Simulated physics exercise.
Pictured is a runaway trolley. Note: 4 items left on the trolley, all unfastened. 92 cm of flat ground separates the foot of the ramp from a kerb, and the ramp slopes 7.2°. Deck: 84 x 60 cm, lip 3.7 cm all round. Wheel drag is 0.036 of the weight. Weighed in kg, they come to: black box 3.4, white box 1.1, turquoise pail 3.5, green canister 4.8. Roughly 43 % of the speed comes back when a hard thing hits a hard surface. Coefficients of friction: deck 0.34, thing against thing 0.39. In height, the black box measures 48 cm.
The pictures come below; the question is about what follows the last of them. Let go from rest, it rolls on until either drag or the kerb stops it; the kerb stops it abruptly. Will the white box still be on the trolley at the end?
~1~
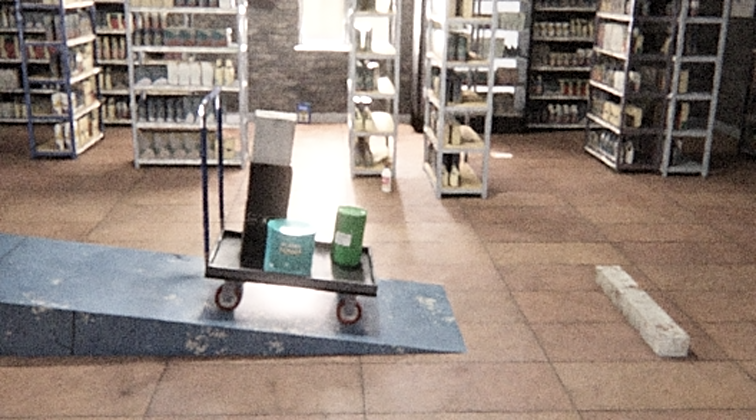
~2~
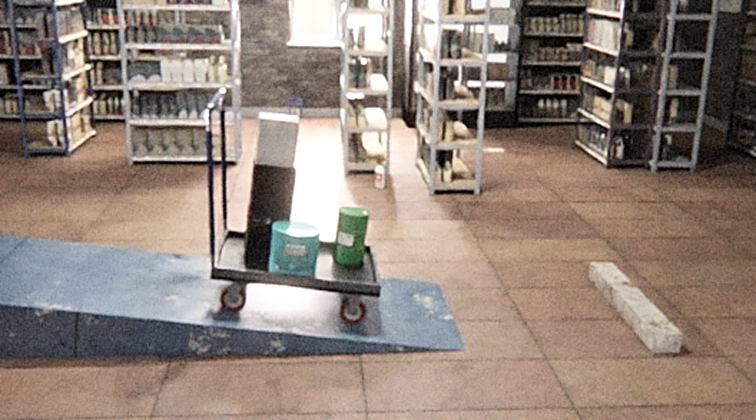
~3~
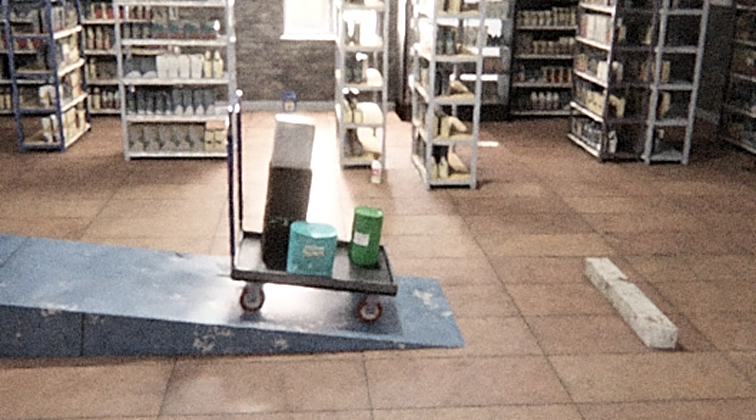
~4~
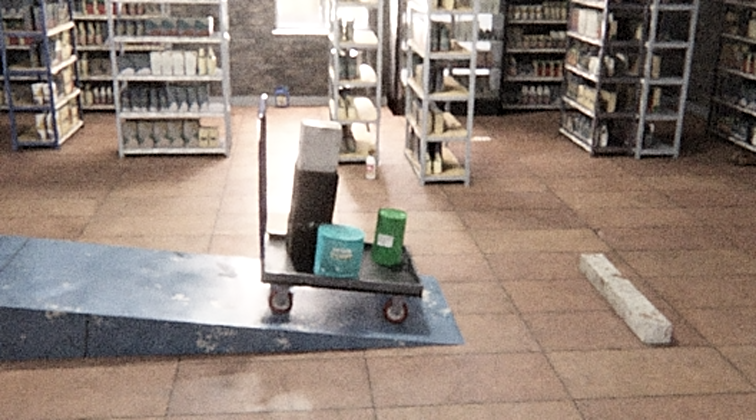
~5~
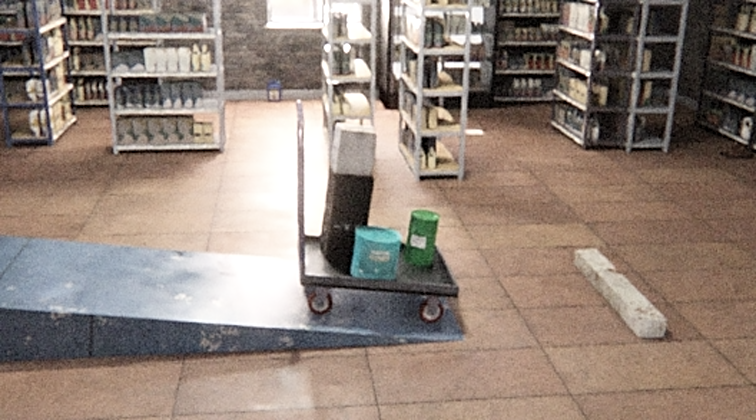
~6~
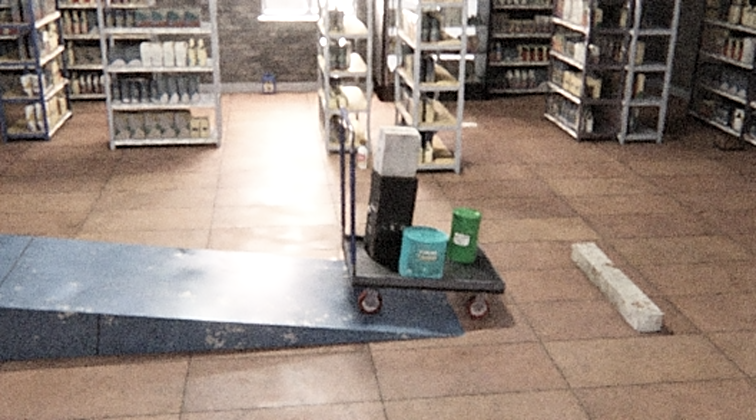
Yes. Carried.
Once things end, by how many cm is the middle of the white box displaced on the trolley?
It ends up around 14 cm from its start.
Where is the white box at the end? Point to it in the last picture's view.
About (541, 156).
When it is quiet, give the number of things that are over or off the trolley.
That gives 0.
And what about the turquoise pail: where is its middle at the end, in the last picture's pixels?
Around (577, 254).
Then, 0.40 s past the last view, 28 cm left to run.
Then, 0.80 s past the last view, trolley at the kerb; white box shifted 11 cm near (534, 156); green canister tipped 9° against what carries it; black box shifted 10 cm.
Then, 0.90 s past the last view, trolley at the kerb; white box shifted 15 cm near (542, 156); black box shifted 13 cm; turquoise pail shifted 14 cm.
Finally, not toppled but over 10 cm from the start, black box, white box and turquoise pail; green canister still in place (within 10 cm). Final places as that camera would see them, white box near (541, 156).
